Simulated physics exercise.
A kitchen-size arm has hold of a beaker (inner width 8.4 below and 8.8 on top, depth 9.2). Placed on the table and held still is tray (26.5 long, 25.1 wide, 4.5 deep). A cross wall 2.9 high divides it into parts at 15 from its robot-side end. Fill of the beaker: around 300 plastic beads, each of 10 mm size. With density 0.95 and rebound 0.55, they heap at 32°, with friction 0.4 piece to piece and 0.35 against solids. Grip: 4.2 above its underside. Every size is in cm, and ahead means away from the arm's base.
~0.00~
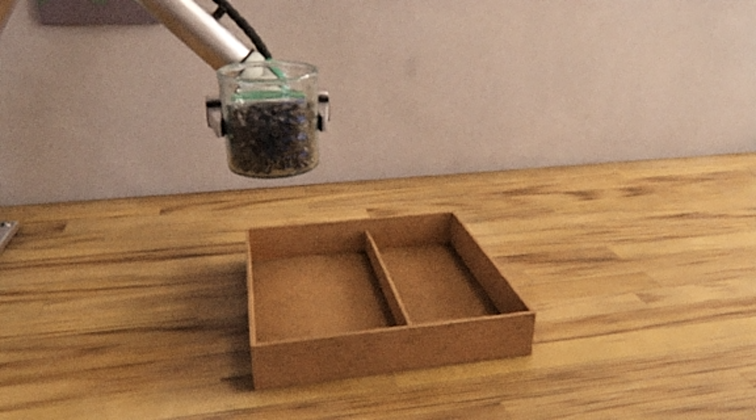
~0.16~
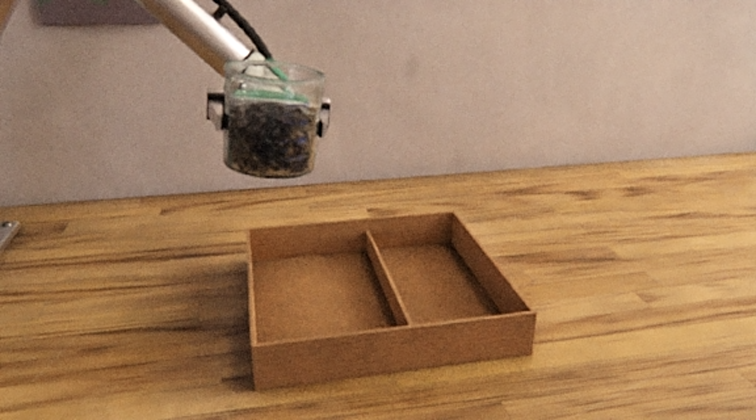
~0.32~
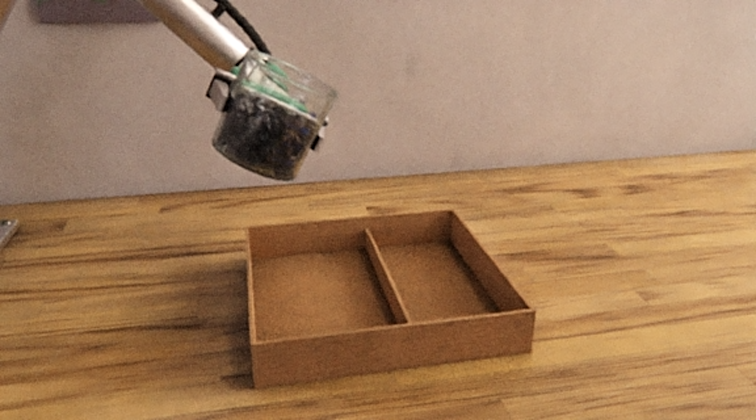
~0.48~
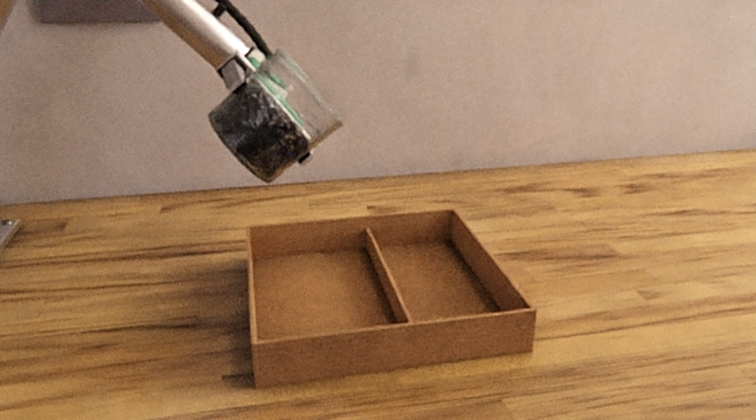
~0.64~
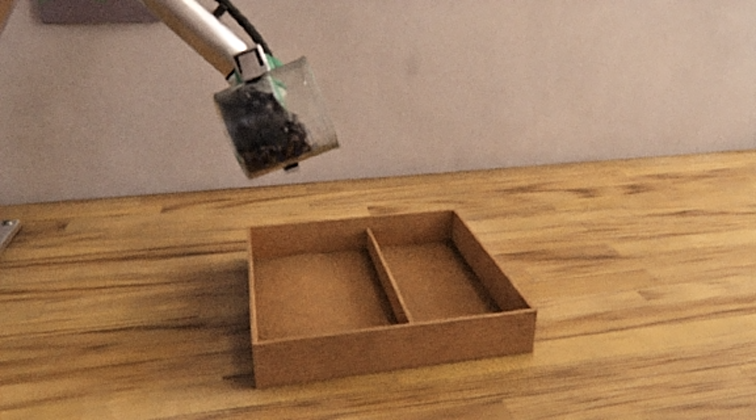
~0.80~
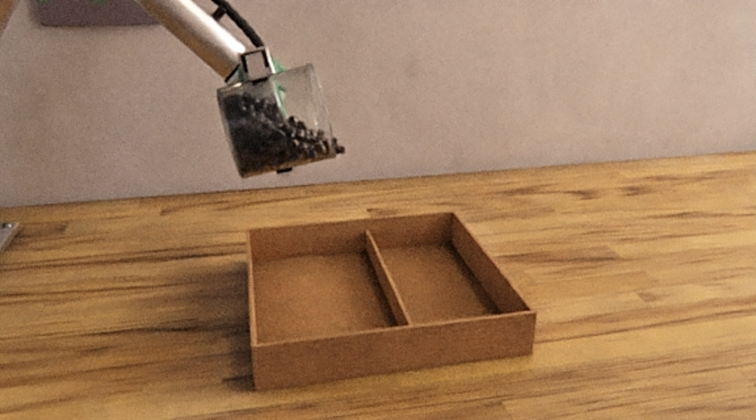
Robot arm tilting a clear beaker of dark beads rightward onto its side above a divided brown tray on a wooden table.
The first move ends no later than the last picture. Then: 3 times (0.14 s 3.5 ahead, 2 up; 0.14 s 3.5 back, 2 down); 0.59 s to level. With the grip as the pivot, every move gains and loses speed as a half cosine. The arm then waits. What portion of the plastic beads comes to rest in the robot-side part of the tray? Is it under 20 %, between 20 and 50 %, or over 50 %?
It is between 20 and 50 %.
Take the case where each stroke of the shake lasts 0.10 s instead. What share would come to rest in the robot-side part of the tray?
It would be some 20 %.
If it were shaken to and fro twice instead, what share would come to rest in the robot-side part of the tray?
It would come to around 25 %.
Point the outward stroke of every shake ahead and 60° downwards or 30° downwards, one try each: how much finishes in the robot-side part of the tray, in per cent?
10 and 25 %.
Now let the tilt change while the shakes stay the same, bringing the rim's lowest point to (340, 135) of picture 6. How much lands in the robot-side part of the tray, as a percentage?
Around 20 in a hundred.
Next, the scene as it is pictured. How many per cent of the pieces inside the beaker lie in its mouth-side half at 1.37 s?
Roughly 60 %.
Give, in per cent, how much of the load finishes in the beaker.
About 30 %.
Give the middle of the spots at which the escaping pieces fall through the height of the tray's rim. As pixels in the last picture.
Their middle lies around (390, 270).
By 1.37 s, tilted 79° forward, highest piece 21 above the table; 127 in the beaker, 71 in the far-side part, 42 in the robot-side part, 62 in flight or on a rim.
By 1.94 s, tilted 38° forward, highest piece 23 above the table; 110 in the far-side part, 102 in the robot-side part, 89 in the beaker, 1 on the table or floor.
By 2.43 s, level, highest piece 22 above the table; 110 in the far-side part, 102 in the robot-side part, 89 in the beaker, 1 on the table or floor.
By 3.48 s, level, highest piece 22 above the table; 110 in the far-side part, 102 in the robot-side part, 89 in the beaker, 1 on the table or floor.
Final count, 110 in the far-side part, 102 in the robot-side part, 89 in the beaker, 1 on the table or floor. That is 34 % in the robot-side part of the tray.
